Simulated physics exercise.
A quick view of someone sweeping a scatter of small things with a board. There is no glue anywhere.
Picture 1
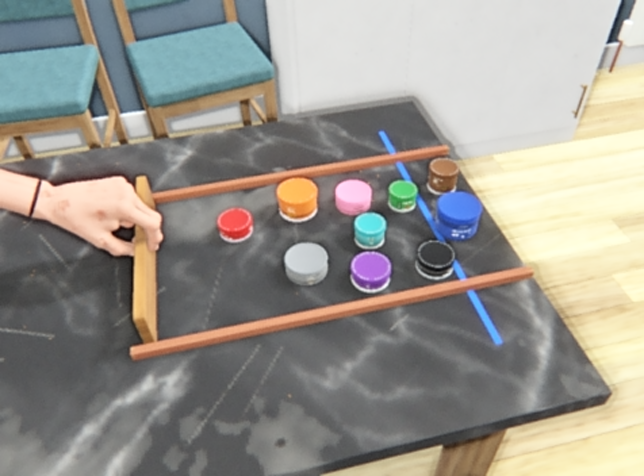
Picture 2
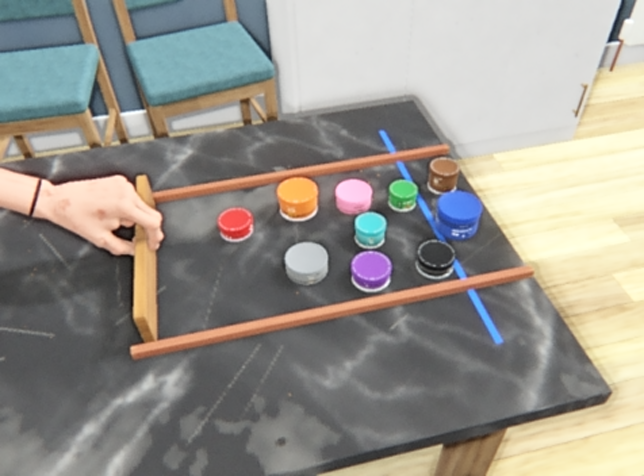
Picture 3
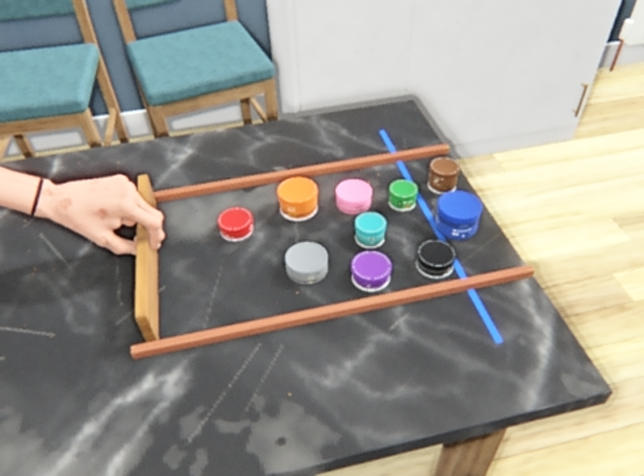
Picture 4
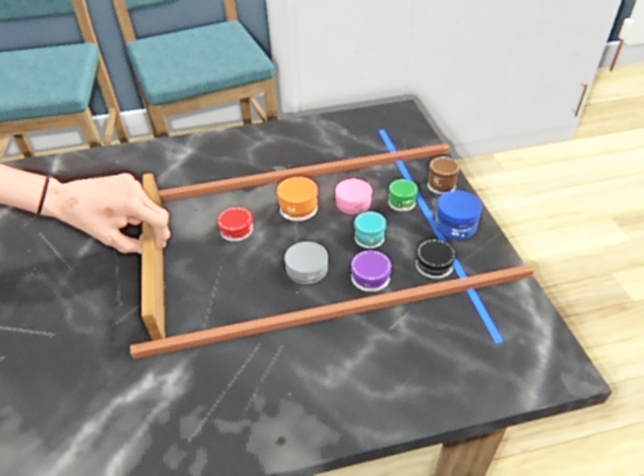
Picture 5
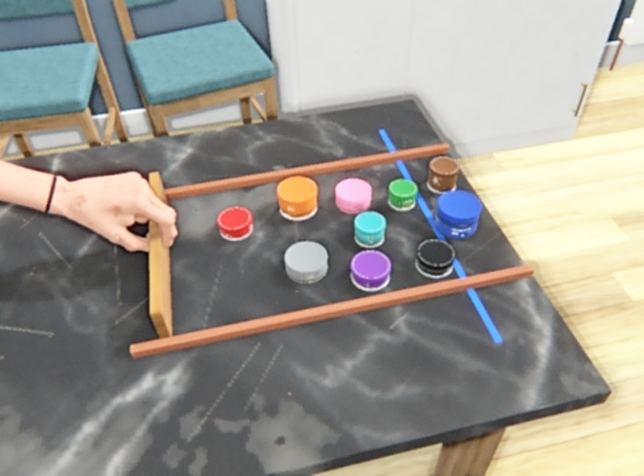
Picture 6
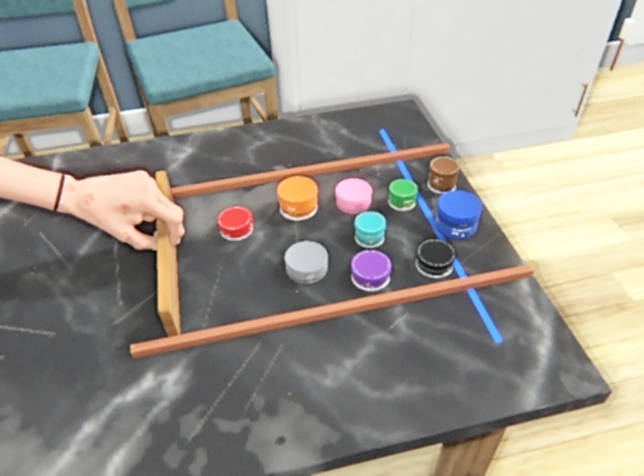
On a dark marble-patterned table, a hand held a wooden board between two reddish rails, then slid it slightly right toward the scattered colourful little pots, which stayed still near a blue strip.
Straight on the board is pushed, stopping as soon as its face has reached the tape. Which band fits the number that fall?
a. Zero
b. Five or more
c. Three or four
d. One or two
(d) One or two.
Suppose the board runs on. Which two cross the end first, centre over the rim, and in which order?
The brown pot comes first, followed by the blue tub.
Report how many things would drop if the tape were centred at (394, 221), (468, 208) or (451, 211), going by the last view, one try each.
Floor tally per try: 0 / 5 / 5.
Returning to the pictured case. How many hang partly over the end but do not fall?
I'd put it at 3.
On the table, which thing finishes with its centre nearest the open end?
That one is the blue tub.
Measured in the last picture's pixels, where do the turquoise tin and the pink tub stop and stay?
Roughly (445, 209) for the first and roughly (458, 178) for the second.
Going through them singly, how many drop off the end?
Count: 1.
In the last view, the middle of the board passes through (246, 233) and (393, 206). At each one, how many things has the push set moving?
The count is 1 at the first point and 10 at the second.
Soon after, none off yet; brown pot at rest near (443, 175); blue tub at rest near (457, 215); green tin at rest near (403, 195).
Then, none off yet; brown pot at rest near (443, 175); blue tub at rest near (457, 215); green tin moved a little near (418, 196).
By the end, the number that fall off is one or two; fallen, brown pot.
